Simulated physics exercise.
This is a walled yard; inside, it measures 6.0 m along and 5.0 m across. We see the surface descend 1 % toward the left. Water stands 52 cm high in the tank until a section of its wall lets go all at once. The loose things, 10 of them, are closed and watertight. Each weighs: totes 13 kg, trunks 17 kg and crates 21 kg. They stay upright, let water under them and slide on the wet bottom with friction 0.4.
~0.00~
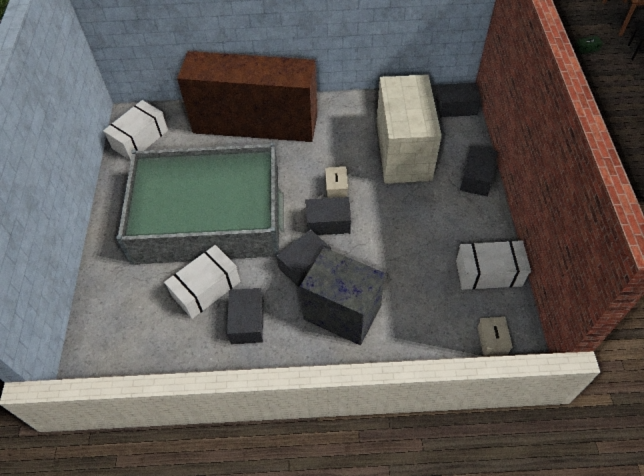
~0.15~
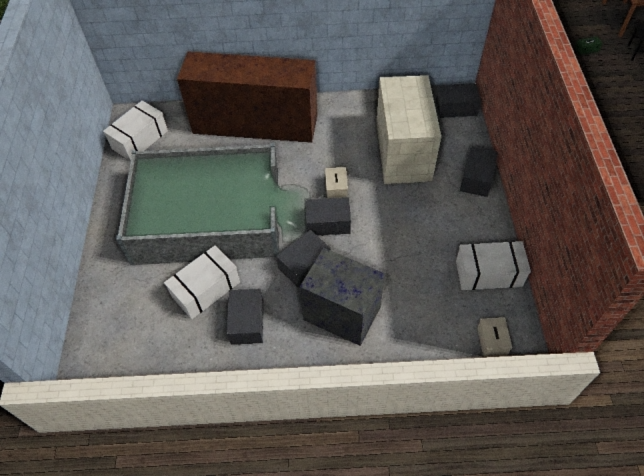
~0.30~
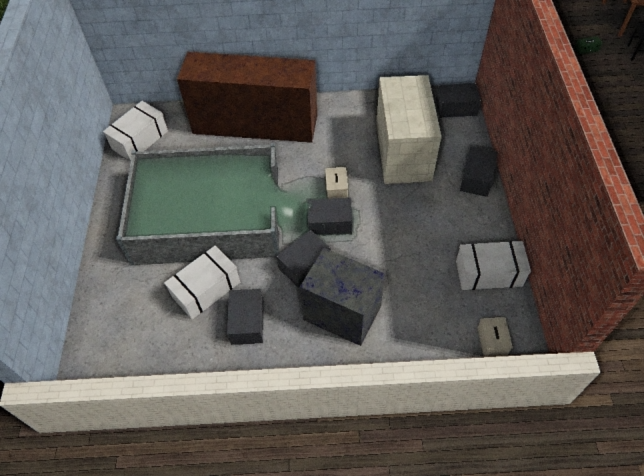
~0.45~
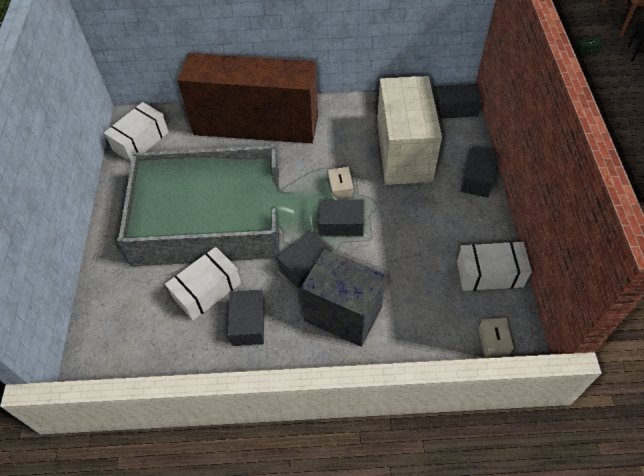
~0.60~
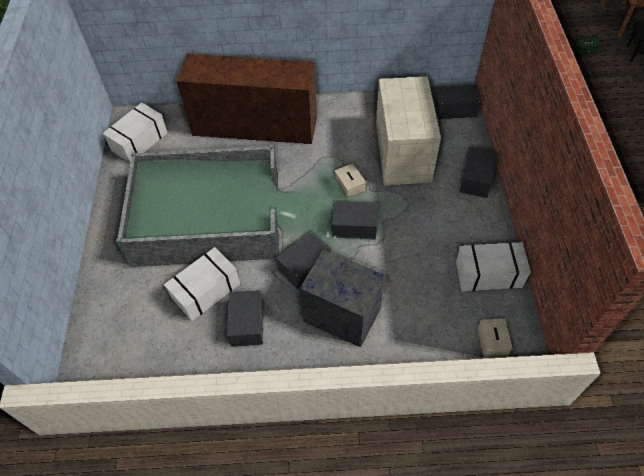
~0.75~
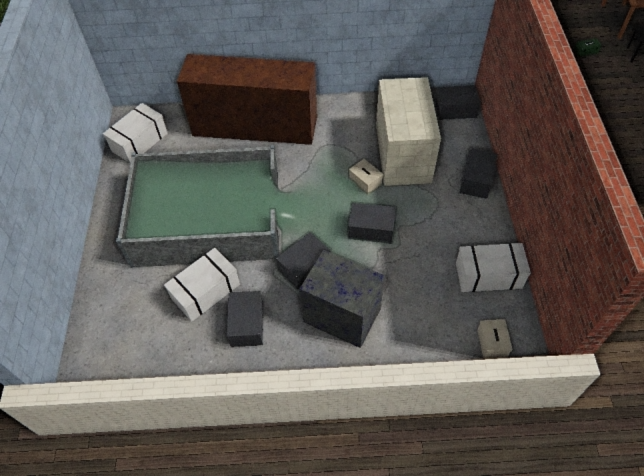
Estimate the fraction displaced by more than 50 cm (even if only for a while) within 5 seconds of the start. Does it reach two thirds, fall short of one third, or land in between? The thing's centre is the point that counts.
It lands in between one and two thirds.
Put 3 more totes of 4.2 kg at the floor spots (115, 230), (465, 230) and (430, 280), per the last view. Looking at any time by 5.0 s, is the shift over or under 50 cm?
Taking them one by one: It stays within, then it goes beyond, then it goes beyond.
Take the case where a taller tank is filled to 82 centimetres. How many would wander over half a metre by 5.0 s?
Then it comes to 6.
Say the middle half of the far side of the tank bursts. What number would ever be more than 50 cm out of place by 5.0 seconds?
Then it comes to 2 of them.
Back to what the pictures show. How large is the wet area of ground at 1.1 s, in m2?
Wet area: Approx. 8.0 m2.
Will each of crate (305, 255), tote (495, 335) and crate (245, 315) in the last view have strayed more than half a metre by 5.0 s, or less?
The first is inside the limit, the second beyond the limit, and the third inside the limit.
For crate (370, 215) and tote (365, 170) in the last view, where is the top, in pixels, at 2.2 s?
About (499, 230) for the first and (364, 112) for the second.
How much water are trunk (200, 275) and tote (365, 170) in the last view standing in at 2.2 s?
0 and 7 cm.
After 1.1 s 2 of 10 are over 50 cm from their spots; 0 afloat.
After 2.2 s 2 of 10 are over 50 cm from their spots; 1 afloat.
After 3.5 s 4 of 10 are over 50 cm from their spots; 3 afloat.
After 5.0 s 6 of 10 are over 50 cm from their spots, and 6 have been at some point; 3 afloat.
